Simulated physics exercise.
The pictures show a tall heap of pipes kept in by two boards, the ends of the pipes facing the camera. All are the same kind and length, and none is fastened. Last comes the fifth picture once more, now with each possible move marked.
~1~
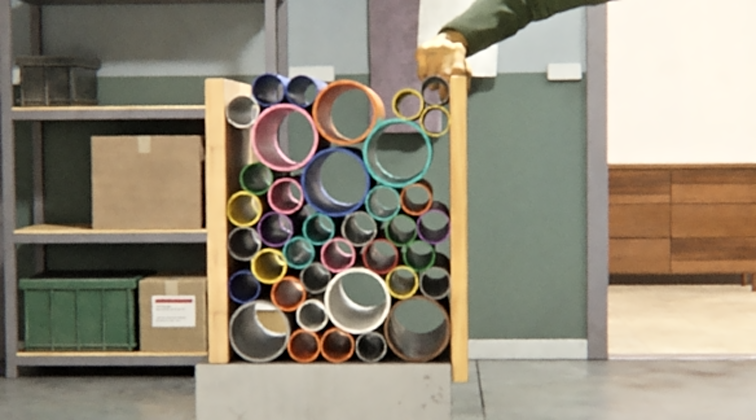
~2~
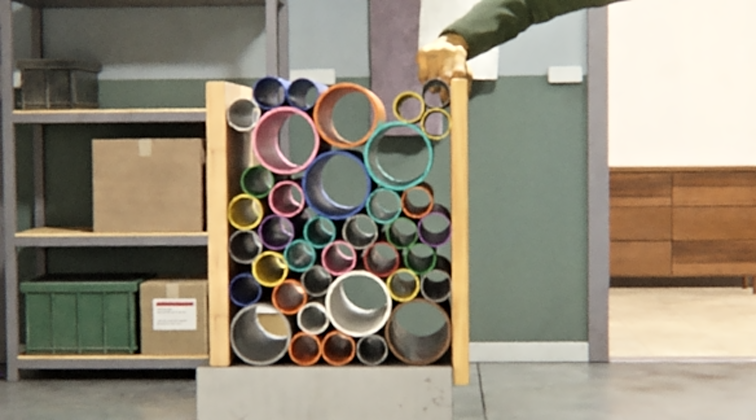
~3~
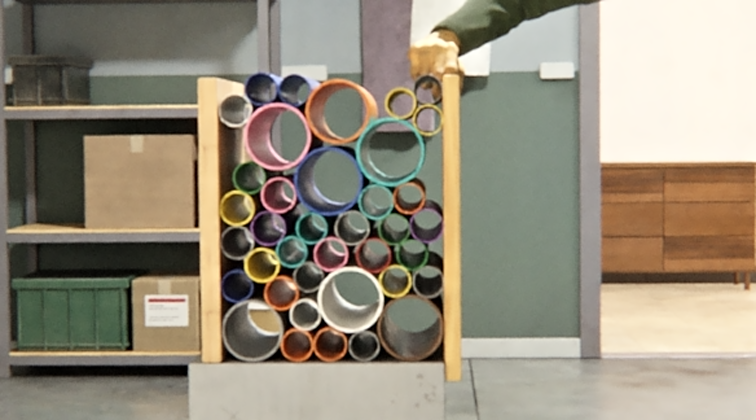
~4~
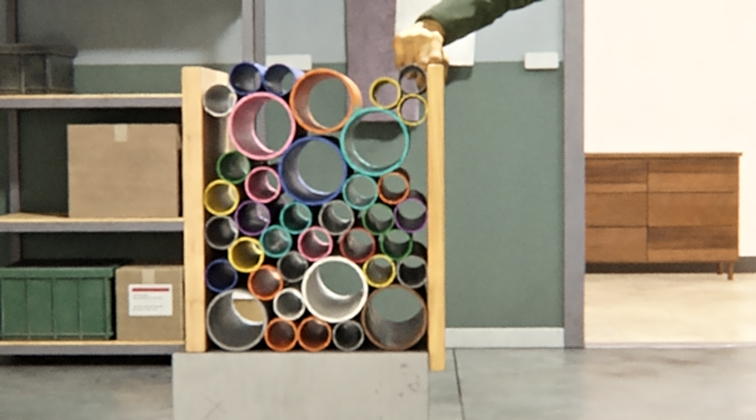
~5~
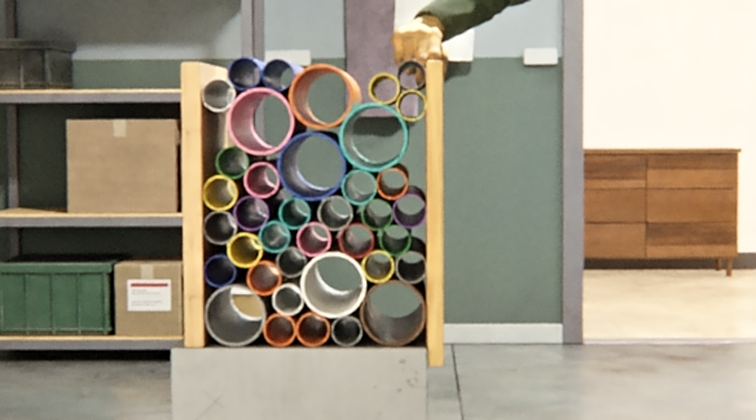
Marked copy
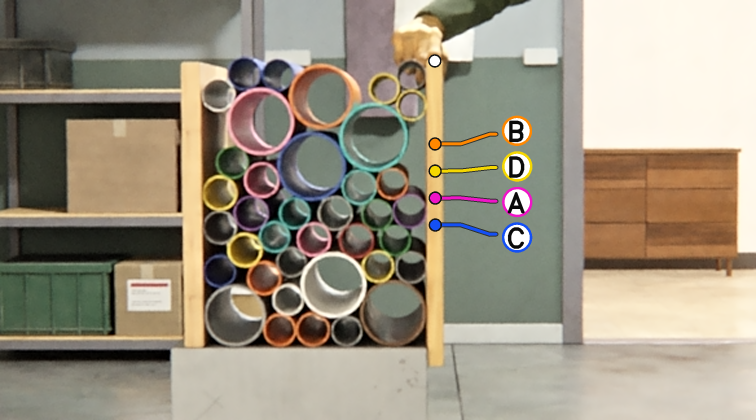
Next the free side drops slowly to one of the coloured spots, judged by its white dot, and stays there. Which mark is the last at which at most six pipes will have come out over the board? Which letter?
Down to C.
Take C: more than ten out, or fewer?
At C, fewer than ten.
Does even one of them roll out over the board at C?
Yes, at C.
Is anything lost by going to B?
Yes, at B.
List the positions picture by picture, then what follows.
In the first frame, side board (458, 221); a grey pipe (260, 331); a white pipe (358, 301).
In the second frame, a white pipe (359, 304); a yellow pipe (403, 285).
In the third frame, a pink pipe (331, 254); a turquoise pipe (312, 228).
In the fourth frame, a pink pipe (263, 185); a pink pipe (262, 126).
In the fifth frame, a grey pipe (412, 75); side board (434, 206); a grey pipe (235, 315).
On the marked copy, A at (435, 198); B at (435, 144); C at (435, 225); D at (435, 171); the white dot at (435, 61).
Following C. Soon after the start, top of the board (427, 132).
Later, top of the board (427, 211).
In the end, top of the board (427, 225), six out over the board.
As for the rest, A six out over the board; B three out over the board; D four out over the board.
